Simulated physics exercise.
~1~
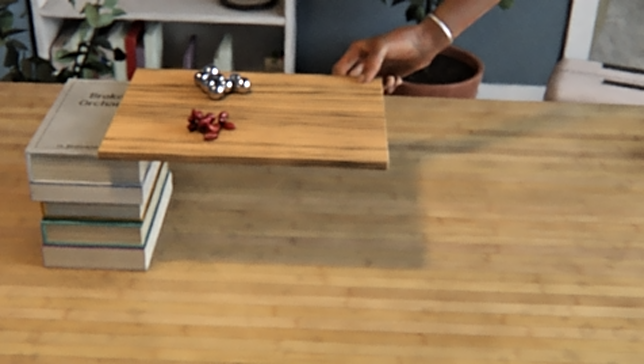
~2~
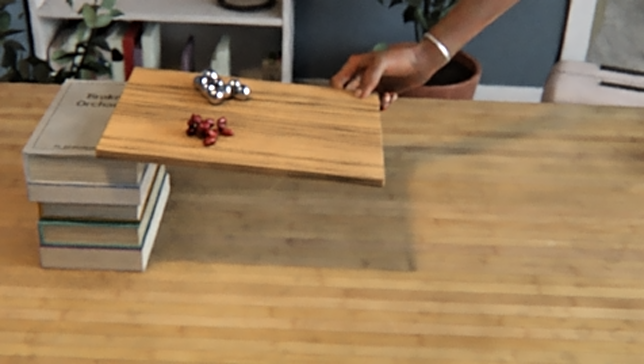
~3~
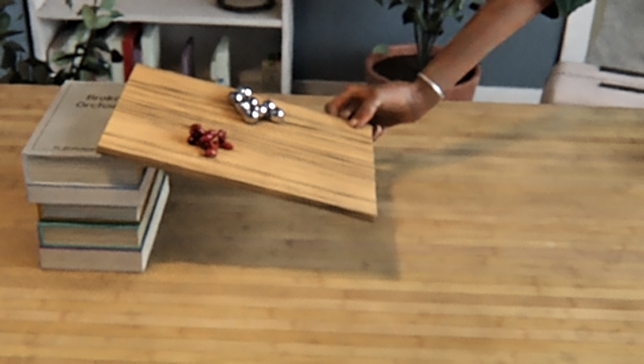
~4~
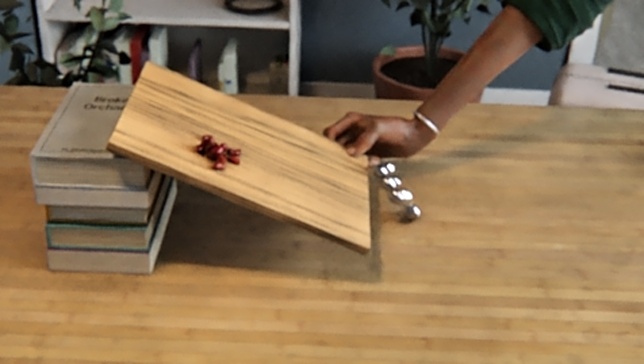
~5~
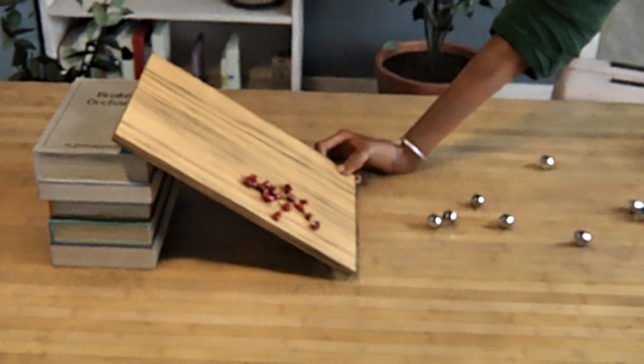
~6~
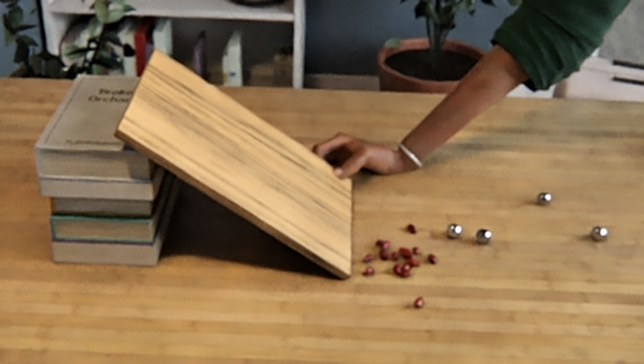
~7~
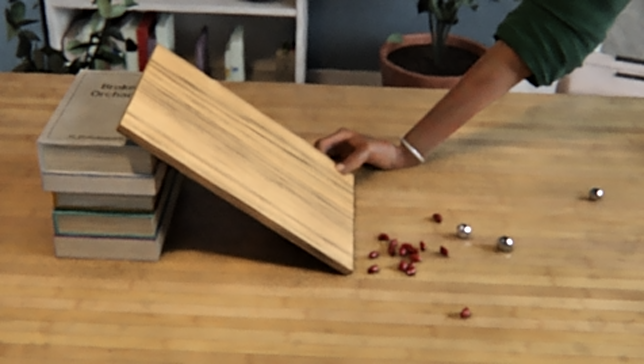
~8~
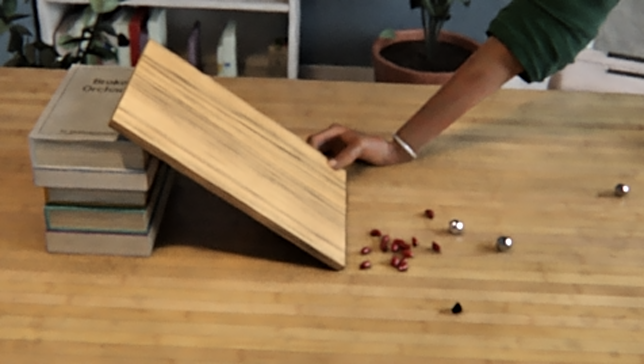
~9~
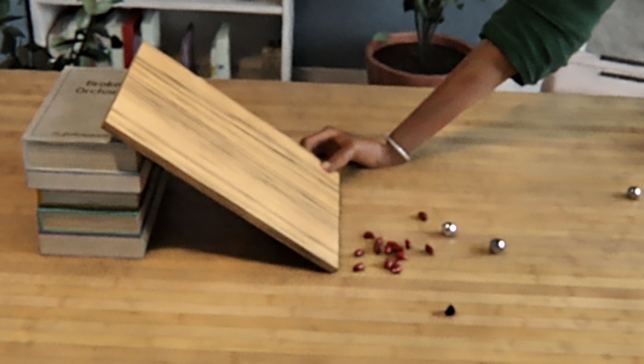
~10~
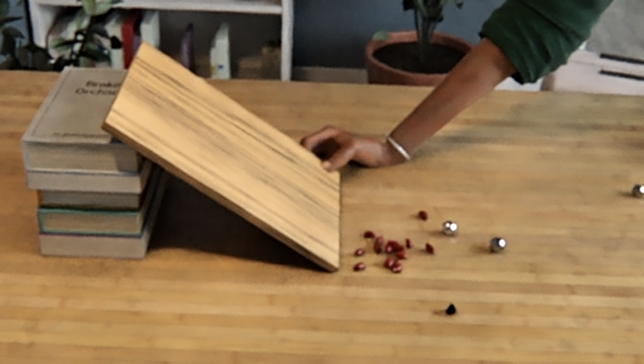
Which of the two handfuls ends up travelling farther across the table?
The silver balls from the back of the board travel farther, rolling well off to the right while most of the red pieces stay close to the board's lower edge.
